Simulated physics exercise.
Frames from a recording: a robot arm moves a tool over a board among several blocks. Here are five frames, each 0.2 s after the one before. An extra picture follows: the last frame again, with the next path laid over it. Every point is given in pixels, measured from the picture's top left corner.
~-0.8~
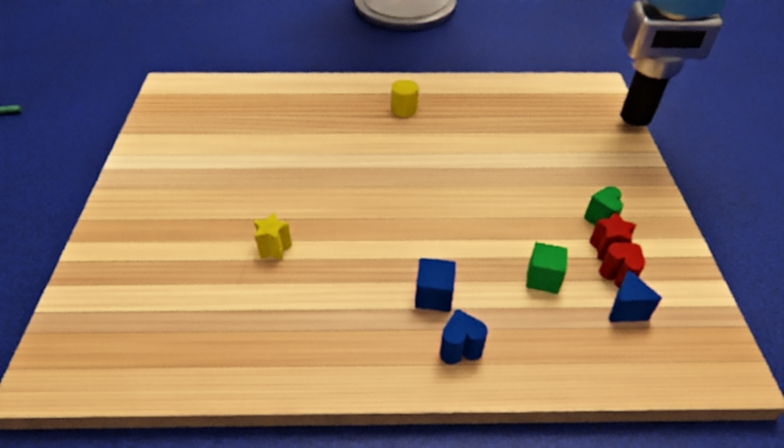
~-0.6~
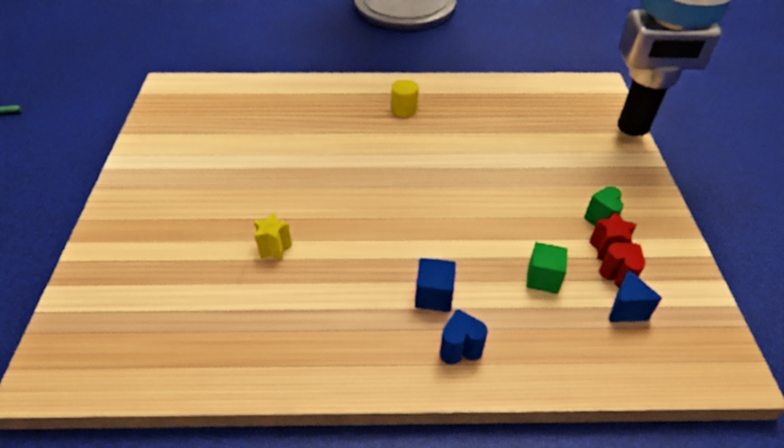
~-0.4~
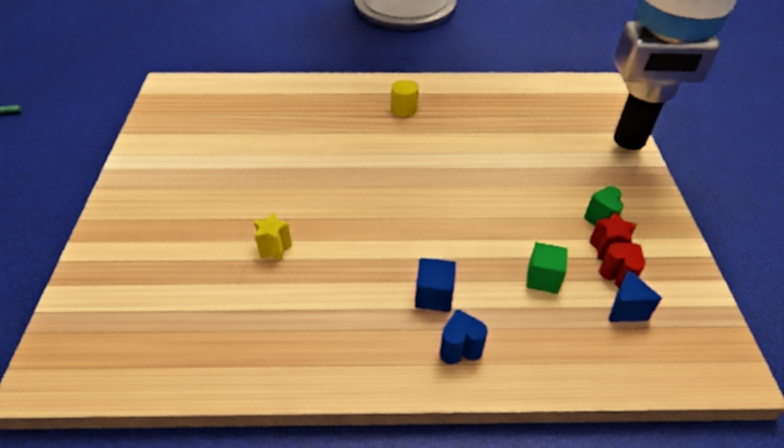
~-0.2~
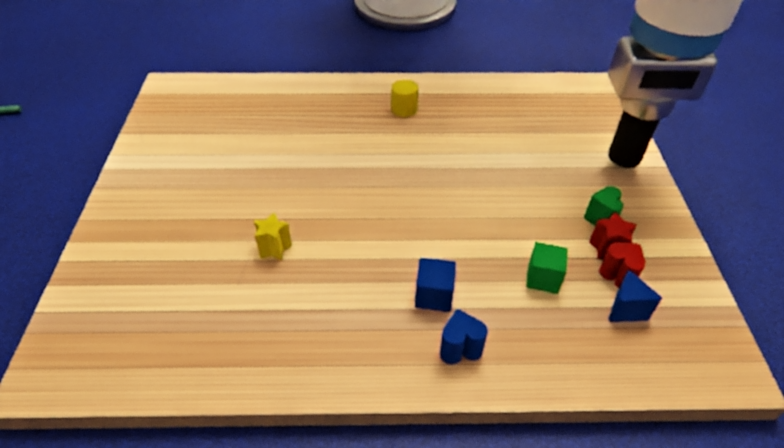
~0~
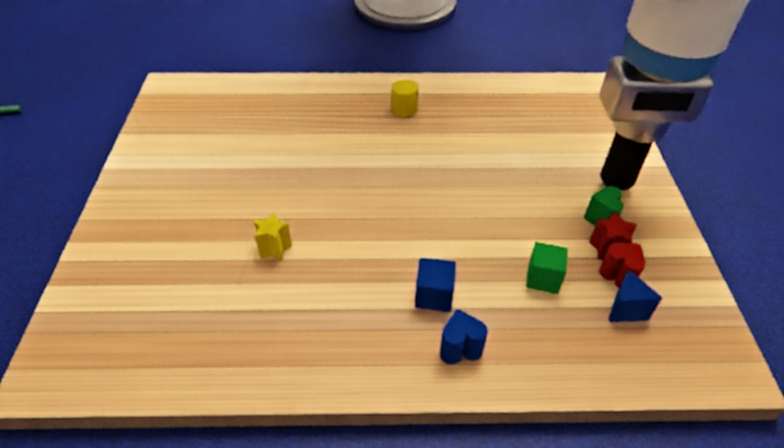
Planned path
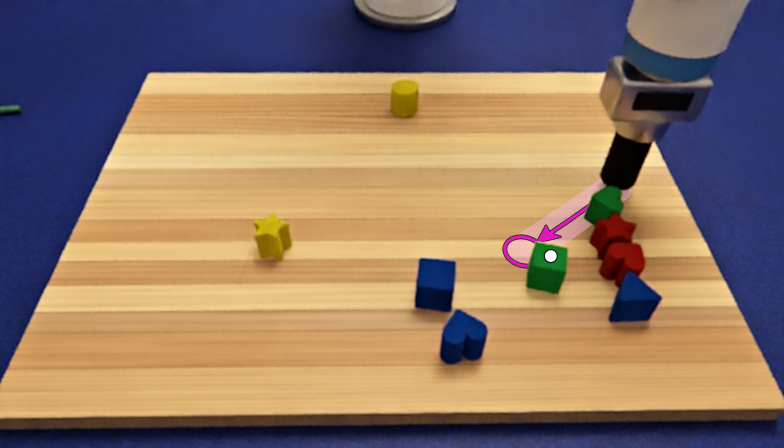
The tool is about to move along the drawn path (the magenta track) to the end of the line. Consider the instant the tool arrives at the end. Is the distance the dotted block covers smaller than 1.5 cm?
Going by the path, yes.
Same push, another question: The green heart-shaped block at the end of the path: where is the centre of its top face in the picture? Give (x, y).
It should be at about (592, 225).
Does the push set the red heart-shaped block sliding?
Yes, that is what happens.
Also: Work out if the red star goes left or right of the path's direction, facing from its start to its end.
It's pushed left.
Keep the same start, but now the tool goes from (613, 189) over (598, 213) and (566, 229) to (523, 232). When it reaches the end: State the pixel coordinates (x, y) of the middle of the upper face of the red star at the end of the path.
I predict (598, 250).
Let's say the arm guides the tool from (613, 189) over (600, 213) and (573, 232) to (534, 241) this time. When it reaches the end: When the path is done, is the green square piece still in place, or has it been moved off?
By the last moment of the path, the green square piece has shifted.
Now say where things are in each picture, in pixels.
The first picture shows tip of the tool (636, 117), middles of tops, green square piece (551, 256), green heart-shaped block (610, 197), red star (618, 226), red heart-shaped block (629, 254).
The second picture shows tool (633, 127), nothing pushed.
The third picture shows tool (629, 140), nothing pushed.
The fourth picture shows tool (624, 157), nothing pushed.
The fifth picture shows tool (617, 179), green square piece (551, 256), green heart-shaped block (610, 197), red star (618, 226), red heart-shaped block (629, 254).
The line goes in a line from (613, 189) to (524, 251); the dot is on the green square piece.
The first path, step by step. One third of the way, tool (589, 199); green heart-shaped block (604, 212), turned 35° anticlockwise; red star (623, 238); red heart-shaped block (635, 262).
Two thirds of the way, tool (558, 220); green heart-shaped block (593, 225); red star (627, 240); red heart-shaped block (638, 265).
At the end, tool (527, 241); green square piece unmoved; green heart-shaped block (592, 225), turned 130° anticlockwise; red star (627, 240); red heart-shaped block (638, 265).
